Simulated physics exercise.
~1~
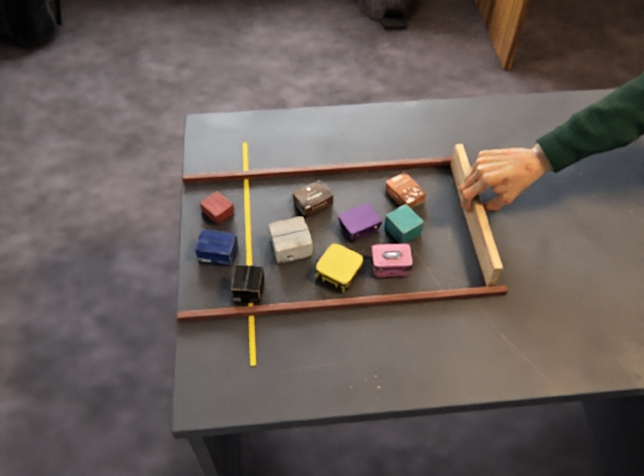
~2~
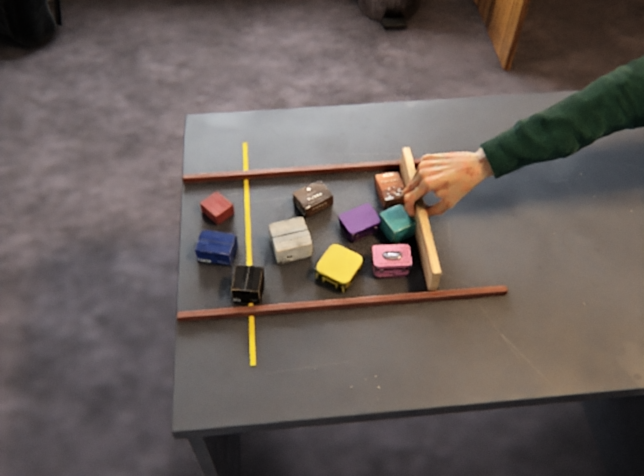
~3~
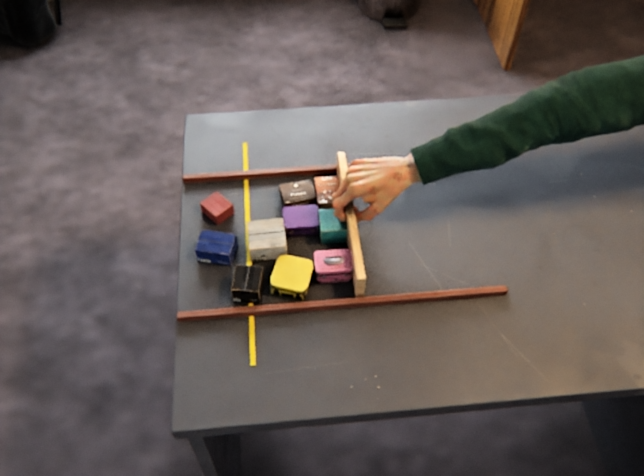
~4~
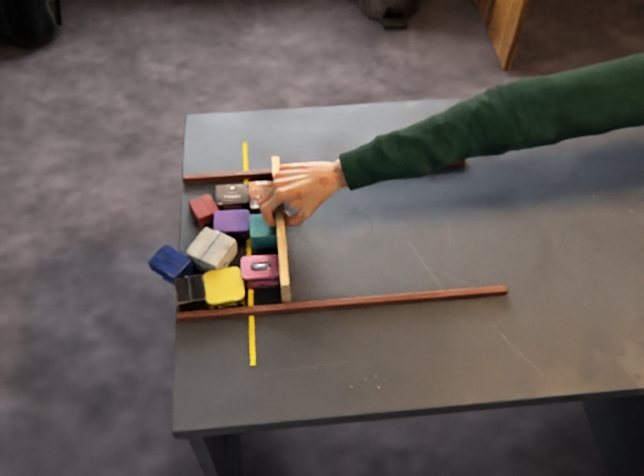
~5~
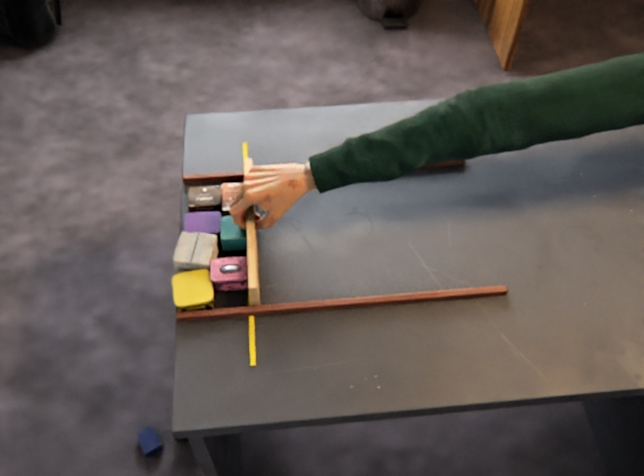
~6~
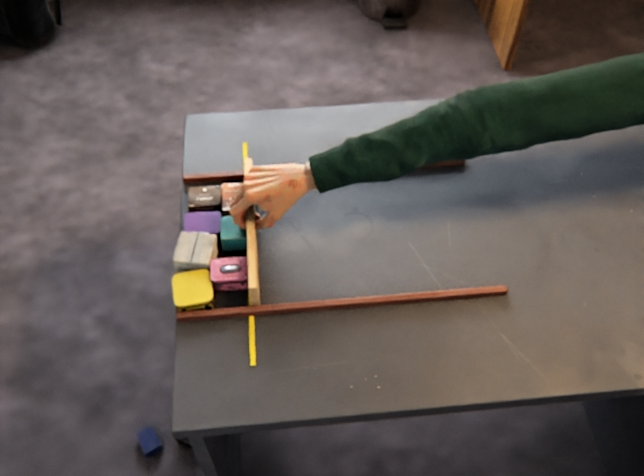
A hand sweeps small boxes left with a board until three drop off the table's edge.
